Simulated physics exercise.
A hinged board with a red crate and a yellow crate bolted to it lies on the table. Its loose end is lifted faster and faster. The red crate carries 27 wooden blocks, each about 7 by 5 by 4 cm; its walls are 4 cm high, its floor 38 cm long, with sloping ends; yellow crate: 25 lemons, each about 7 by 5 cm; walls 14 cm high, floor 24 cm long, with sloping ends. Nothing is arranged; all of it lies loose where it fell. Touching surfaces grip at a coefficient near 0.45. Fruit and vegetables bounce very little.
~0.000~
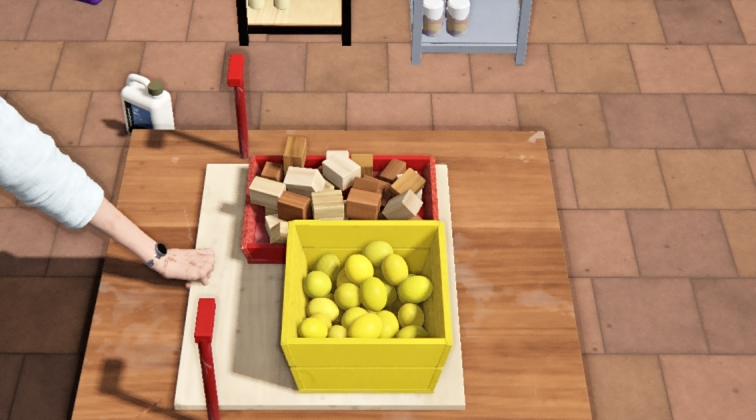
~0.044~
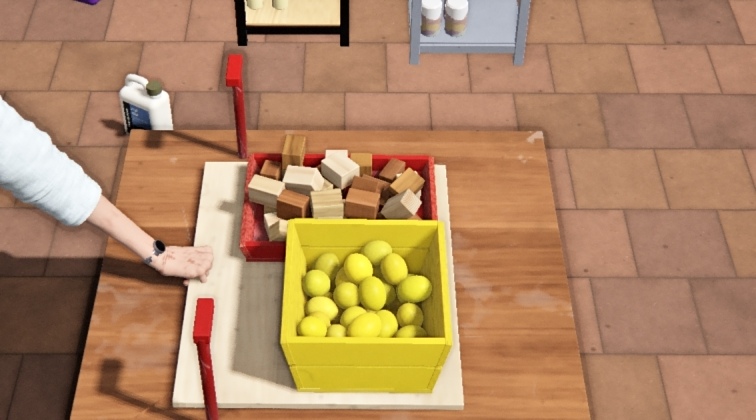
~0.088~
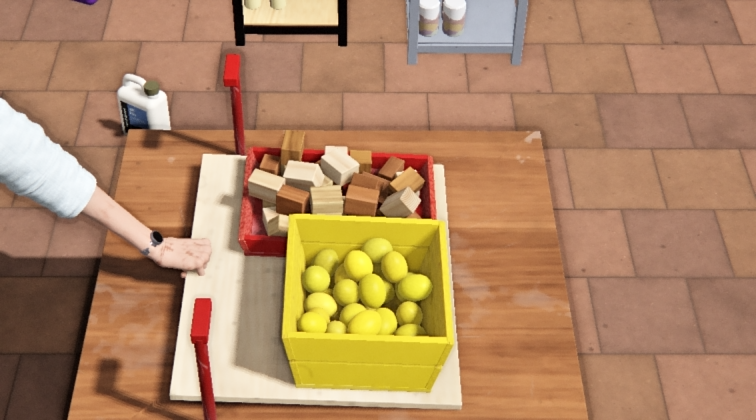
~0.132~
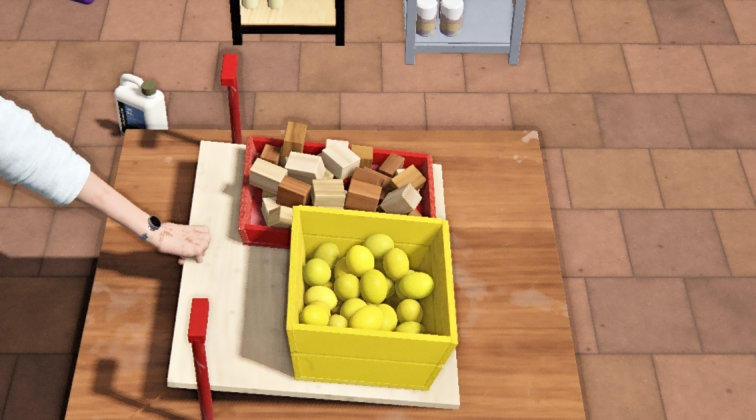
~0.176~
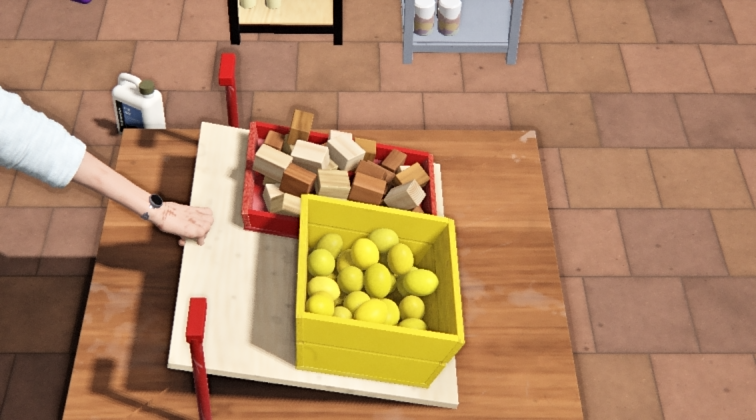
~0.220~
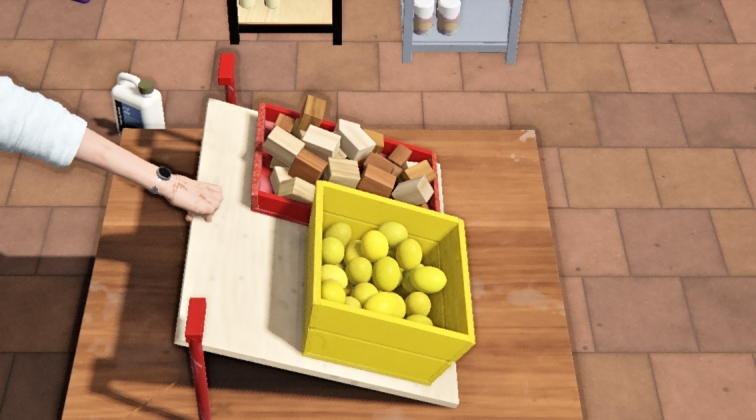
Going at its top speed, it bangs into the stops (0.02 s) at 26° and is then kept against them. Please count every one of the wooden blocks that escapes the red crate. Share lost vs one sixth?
I'd say the runaway share climbs above a sixth.
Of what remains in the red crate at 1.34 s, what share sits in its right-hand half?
Roughly 80 percent of the remaining load.
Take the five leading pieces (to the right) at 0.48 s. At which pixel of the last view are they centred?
At about (455, 221).
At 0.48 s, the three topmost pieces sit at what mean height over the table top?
24 cm.
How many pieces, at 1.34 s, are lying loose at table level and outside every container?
Some 8 in number.
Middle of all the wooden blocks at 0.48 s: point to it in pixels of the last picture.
Near (402, 170) in pixels.
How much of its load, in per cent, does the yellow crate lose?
Yellow crate, 0 in a hundred gone.
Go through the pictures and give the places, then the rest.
In the first frame (we follow the rim corner now nearest the camera), red crate at (247, 245); yellow crate at (288, 341); tilt 0°; nothing out yet.
In the second frame, red crate at (245, 243); yellow crate at (288, 340); tilt 1°.
In the third frame, red crate at (244, 237); yellow crate at (289, 335); tilt 3°.
In the fourth frame, red crate at (244, 226); yellow crate at (294, 326); tilt 7°.
In the fifth frame, red crate at (248, 211); yellow crate at (303, 315); tilt 13°.
In the sixth frame, red crate at (258, 193); yellow crate at (320, 302); tilt 20°; nothing out yet.
After 0.24 s, the lift is arrested.
After 0.34 s, tilt 26°; 0 of 27 out of the red crate and 0 of 25 out of the yellow crate.
After 0.48 s, tilt 26°; 2 of 27 out of the red crate and 0 of 25 out of the yellow crate.
After 0.74 s, tilt 26°; 8 of 27 out of the red crate and 0 of 25 out of the yellow crate.
Outcome (at 1.34 s), 9 of 27 out of the red crate and 0 of 25 out of the yellow crate. Asked share, 9 of 27, 33 per cent.
